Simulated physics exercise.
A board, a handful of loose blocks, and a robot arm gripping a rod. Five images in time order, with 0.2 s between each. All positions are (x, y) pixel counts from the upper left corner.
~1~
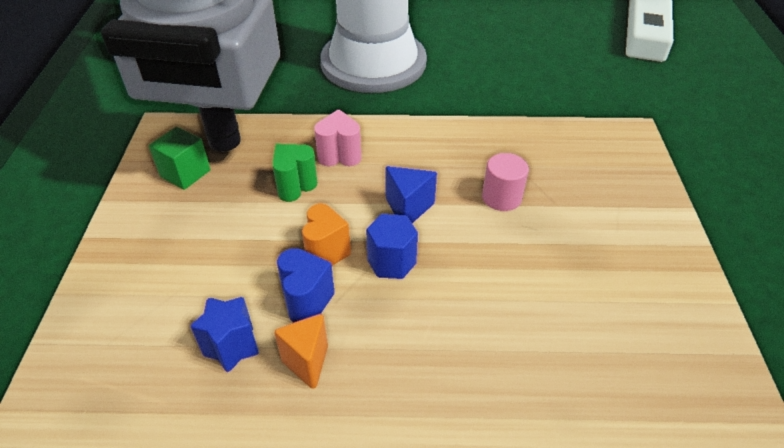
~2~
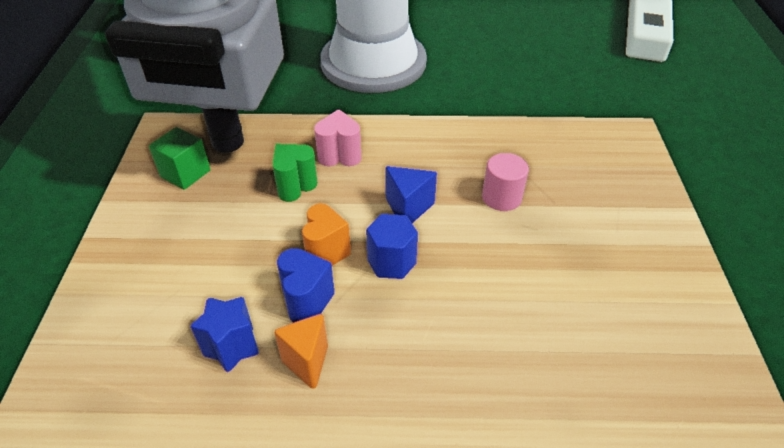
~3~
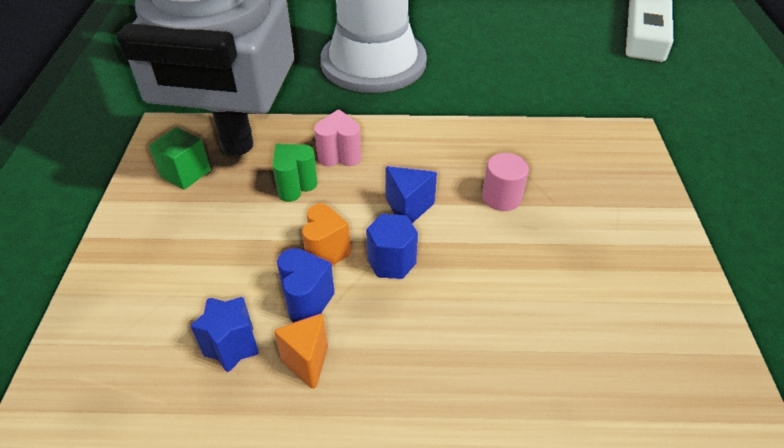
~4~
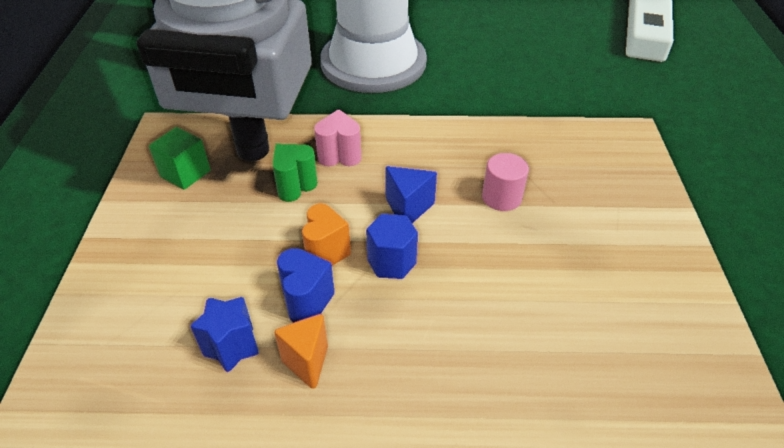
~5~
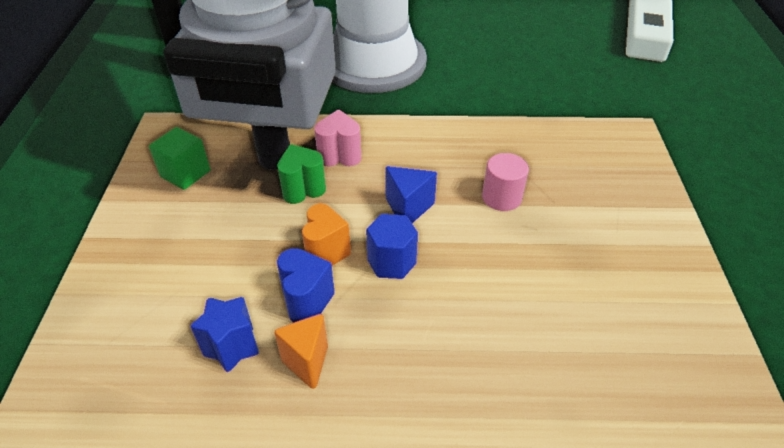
The clip opens on a wooden board scattered with green, pink, blue and orange blocks, with a robot arm holding a dark rod near the green block at upper left. The arm slides the rod rightward, away from that block, and then nudges the green heart-shaped block slightly right while the others stay still.
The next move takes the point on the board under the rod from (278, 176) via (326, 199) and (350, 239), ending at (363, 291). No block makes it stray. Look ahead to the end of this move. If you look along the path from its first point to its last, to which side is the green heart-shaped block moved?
Left.
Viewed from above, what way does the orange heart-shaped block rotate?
Watching from overhead, you'd notice the orange heart-shaped block rotating clockwise.
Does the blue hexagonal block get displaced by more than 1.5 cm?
That would be a yes.
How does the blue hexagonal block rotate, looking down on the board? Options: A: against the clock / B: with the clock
That would be B.
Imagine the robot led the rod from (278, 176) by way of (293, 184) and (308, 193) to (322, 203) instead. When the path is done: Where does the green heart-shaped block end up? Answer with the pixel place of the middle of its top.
Its top centre lands on (344, 186).
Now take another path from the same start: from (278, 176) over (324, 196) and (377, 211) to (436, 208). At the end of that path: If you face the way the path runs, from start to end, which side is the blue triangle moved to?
My answer: Left.
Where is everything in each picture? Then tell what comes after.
In the first picture, rod's lower end at (225, 143); green heart-shaped block at (290, 155); blue heart-shaped block at (301, 269); orange heart-shaped block at (322, 221); blue hexagonal block at (392, 230).
In the second picture, rod at (229, 144); blocks still.
In the third picture, rod at (238, 147); blocks still.
In the fourth picture, rod at (254, 152); blocks still.
In the fifth picture, rod at (275, 160); green heart-shaped block at (299, 158); blue heart-shaped block at (301, 269); orange heart-shaped block at (322, 221); blue hexagonal block at (392, 230).
The first path, step by step. One third of the way, rod at (324, 183); green heart-shaped block at (345, 184), turned 30° clockwise.
Two thirds of the way, rod at (349, 224); green heart-shaped block at (384, 212); orange heart-shaped block at (318, 227); blue hexagonal block at (407, 237), turned 25° clockwise.
At the end, rod at (363, 276); green heart-shaped block at (390, 215), turned 25° anticlockwise; blue heart-shaped block still; orange heart-shaped block at (314, 234), turned 25° clockwise; blue hexagonal block at (418, 242), turned 35° clockwise.
